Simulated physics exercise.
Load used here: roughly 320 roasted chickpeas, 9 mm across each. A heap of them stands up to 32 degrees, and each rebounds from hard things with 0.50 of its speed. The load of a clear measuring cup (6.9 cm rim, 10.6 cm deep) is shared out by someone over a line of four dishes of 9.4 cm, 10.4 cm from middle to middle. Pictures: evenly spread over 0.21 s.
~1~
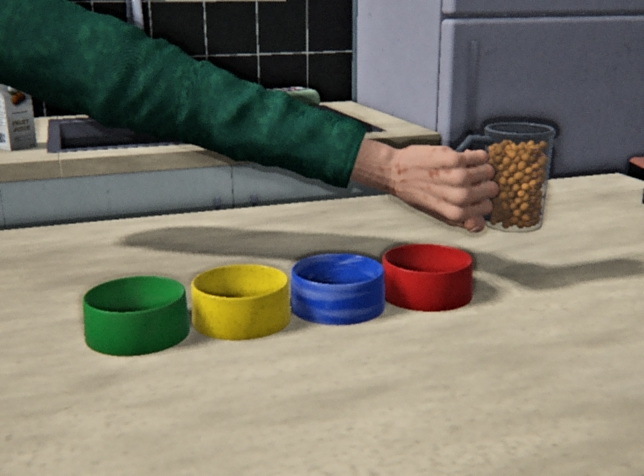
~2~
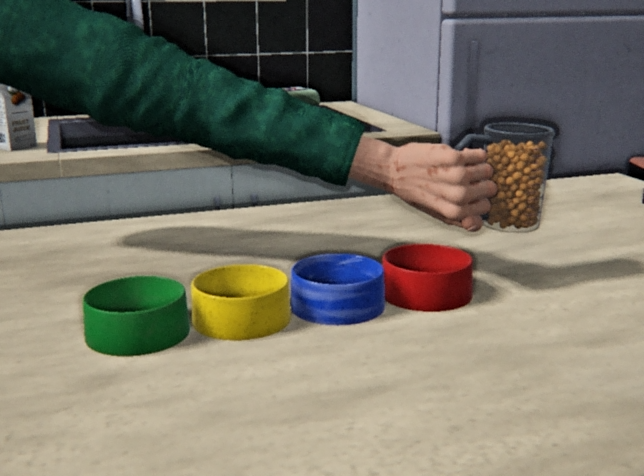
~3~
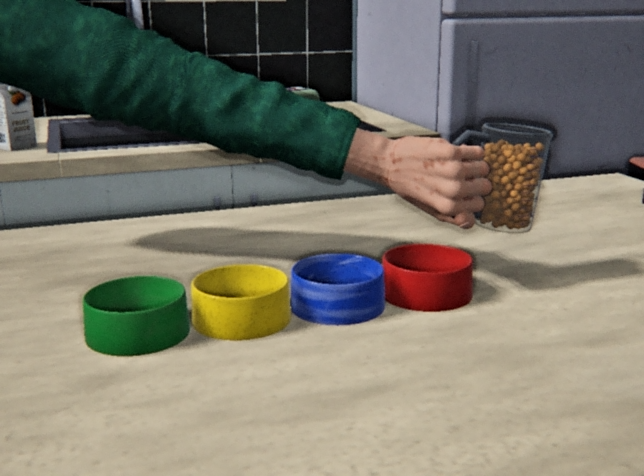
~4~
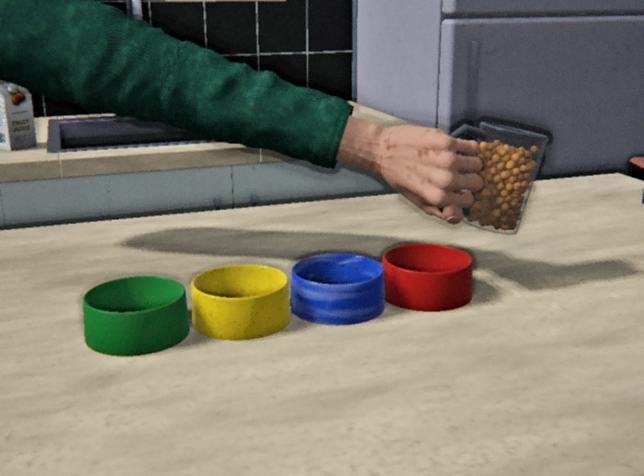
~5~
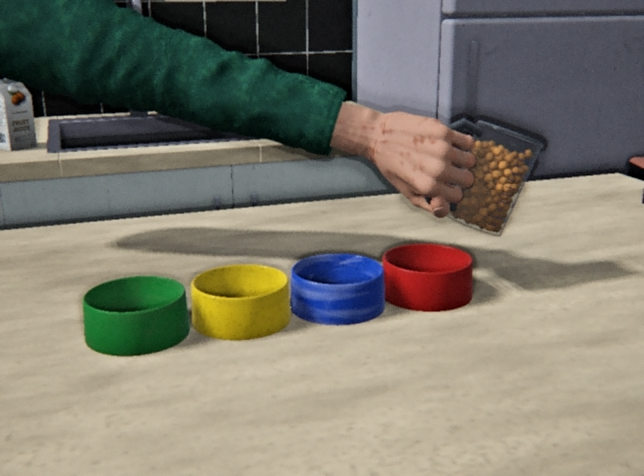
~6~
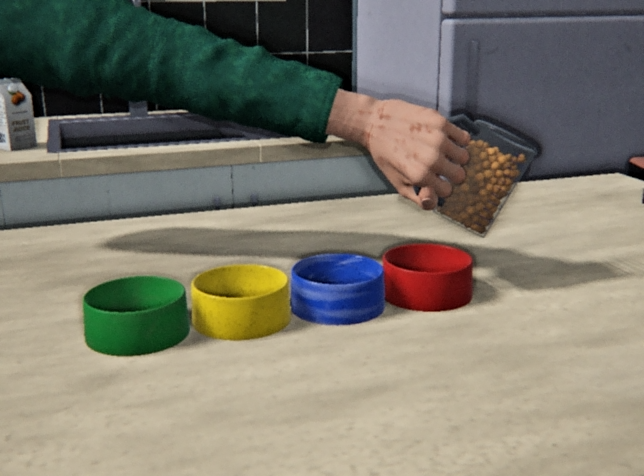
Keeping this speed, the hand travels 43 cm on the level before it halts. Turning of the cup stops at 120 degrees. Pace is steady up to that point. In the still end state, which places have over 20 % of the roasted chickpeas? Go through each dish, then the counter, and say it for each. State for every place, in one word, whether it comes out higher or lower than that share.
Red: Higher, blue: Higher, green: Lower, yellow: Lower, counter: Lower.
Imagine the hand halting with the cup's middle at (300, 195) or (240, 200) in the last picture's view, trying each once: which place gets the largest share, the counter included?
I'd bet on blue for the first try and blue for the second.
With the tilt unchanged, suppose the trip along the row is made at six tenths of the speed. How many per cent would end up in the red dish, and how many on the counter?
Red: 80; counter: 20.
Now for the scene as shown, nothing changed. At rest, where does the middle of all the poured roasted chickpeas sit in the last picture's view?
Approximately (353, 290) in the last picture.
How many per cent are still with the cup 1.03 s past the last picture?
Around 0 in a hundred.
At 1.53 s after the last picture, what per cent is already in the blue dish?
Near 55 per cent so far.
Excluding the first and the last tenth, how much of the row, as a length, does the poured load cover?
Roughly 14 cm.
Then, 0.62 s after the last picture, tilt 120 degrees; cup holds 55 %, red 25 %, blue 15 %.
Then, 1.03 s after the last picture, tilt 120 degrees; cup holds 0 %, red 25 %, blue 55 %, yellow 5 %.
Then, 1.53 s after the last picture, tilt 120 degrees; cup holds 0 %, red 25 %, blue 55 %, yellow 5 %.
In the end, red 25 %, blue 55 %, green 0 %, yellow 5 %, counter 10 %.
